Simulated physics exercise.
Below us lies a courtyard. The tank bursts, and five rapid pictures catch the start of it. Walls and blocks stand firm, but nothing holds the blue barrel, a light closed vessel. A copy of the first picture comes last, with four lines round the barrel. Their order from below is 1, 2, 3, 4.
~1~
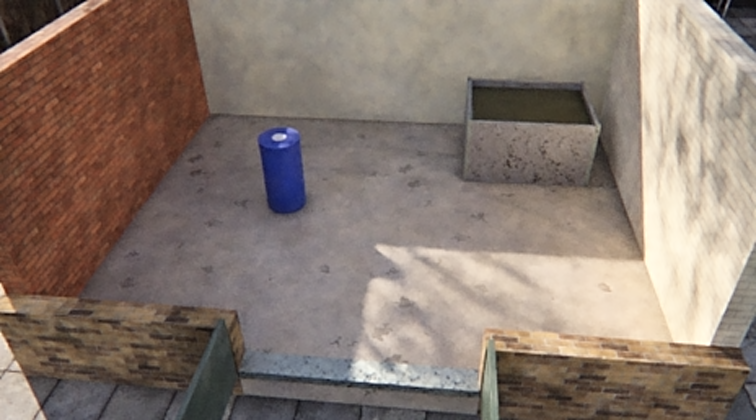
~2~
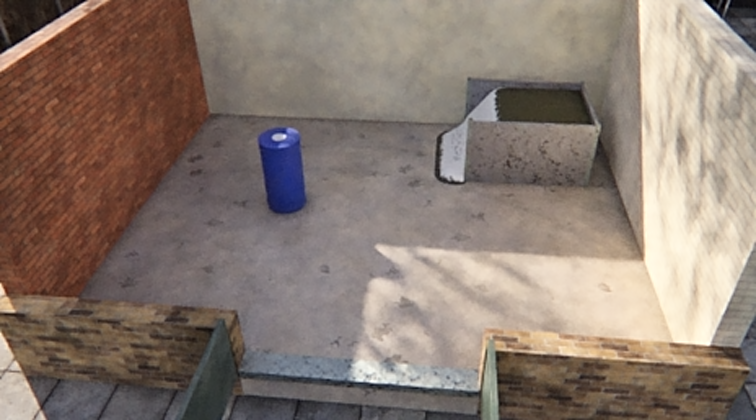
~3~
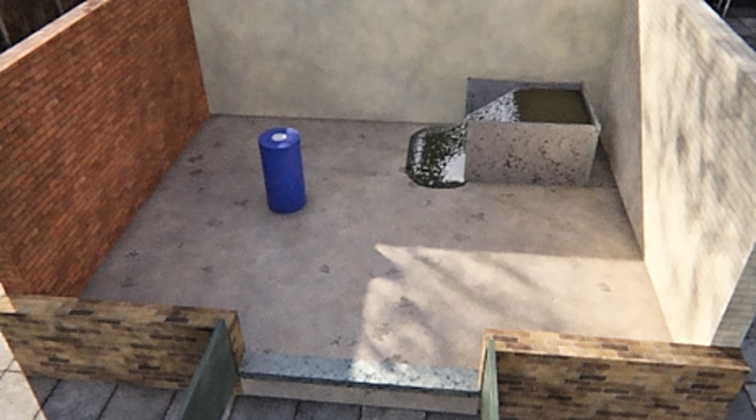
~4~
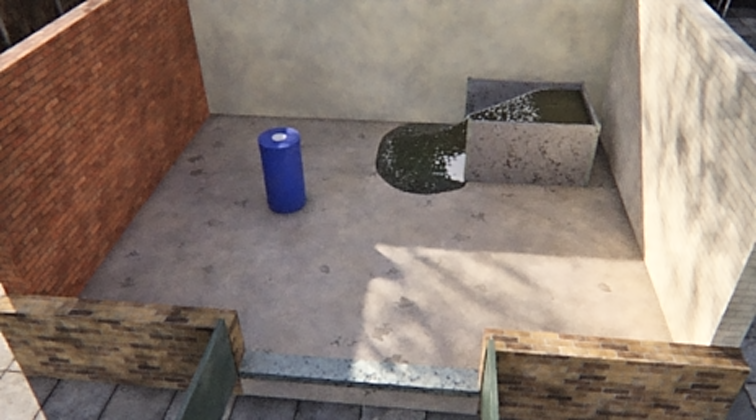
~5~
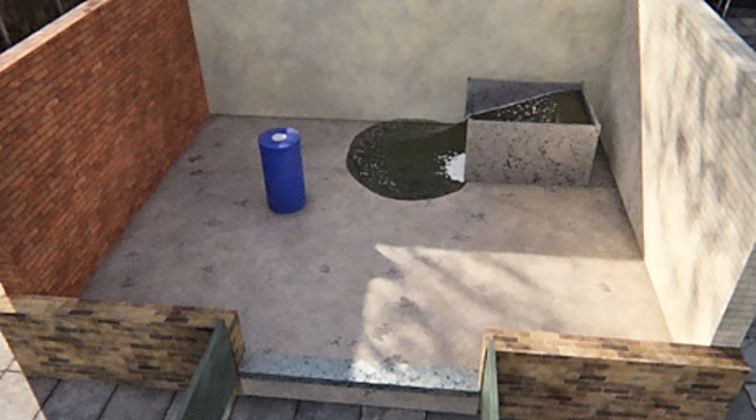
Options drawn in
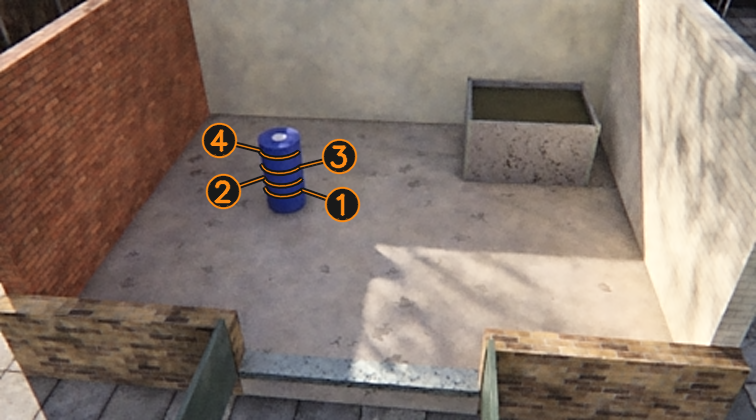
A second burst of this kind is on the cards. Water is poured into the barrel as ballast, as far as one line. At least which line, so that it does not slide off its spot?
Choose 1.
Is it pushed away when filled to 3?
No.
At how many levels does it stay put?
All of the four.
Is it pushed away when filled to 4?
No, that is safe.
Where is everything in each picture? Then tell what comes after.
Lid of the blue barrel at (279, 138); tank full, its middle at (528, 107); open gate at (359, 323), in the first picture.
In the second picture, 2 % of the ground under water, its edge towards the barrel at (446, 178).
In the third picture, 4 % of the ground under water, its edge towards the barrel at (417, 173).
In the fourth picture, 7 % of the ground under water, its edge towards the barrel at (392, 178).
Lid of the blue barrel at (279, 138); 11 % of the ground under water, its edge towards the barrel at (355, 171), in the fifth picture.
In orange, 1 at (280, 196); 2 at (279, 185); 3 at (277, 173); 4 at (275, 158); from the bottom up 1, 2, 3, 4.
If 1 is chosen, it does not move.
If 2 is chosen, it does not move.
If 3 is chosen, it does not move.
If 4 is chosen, it does not move.
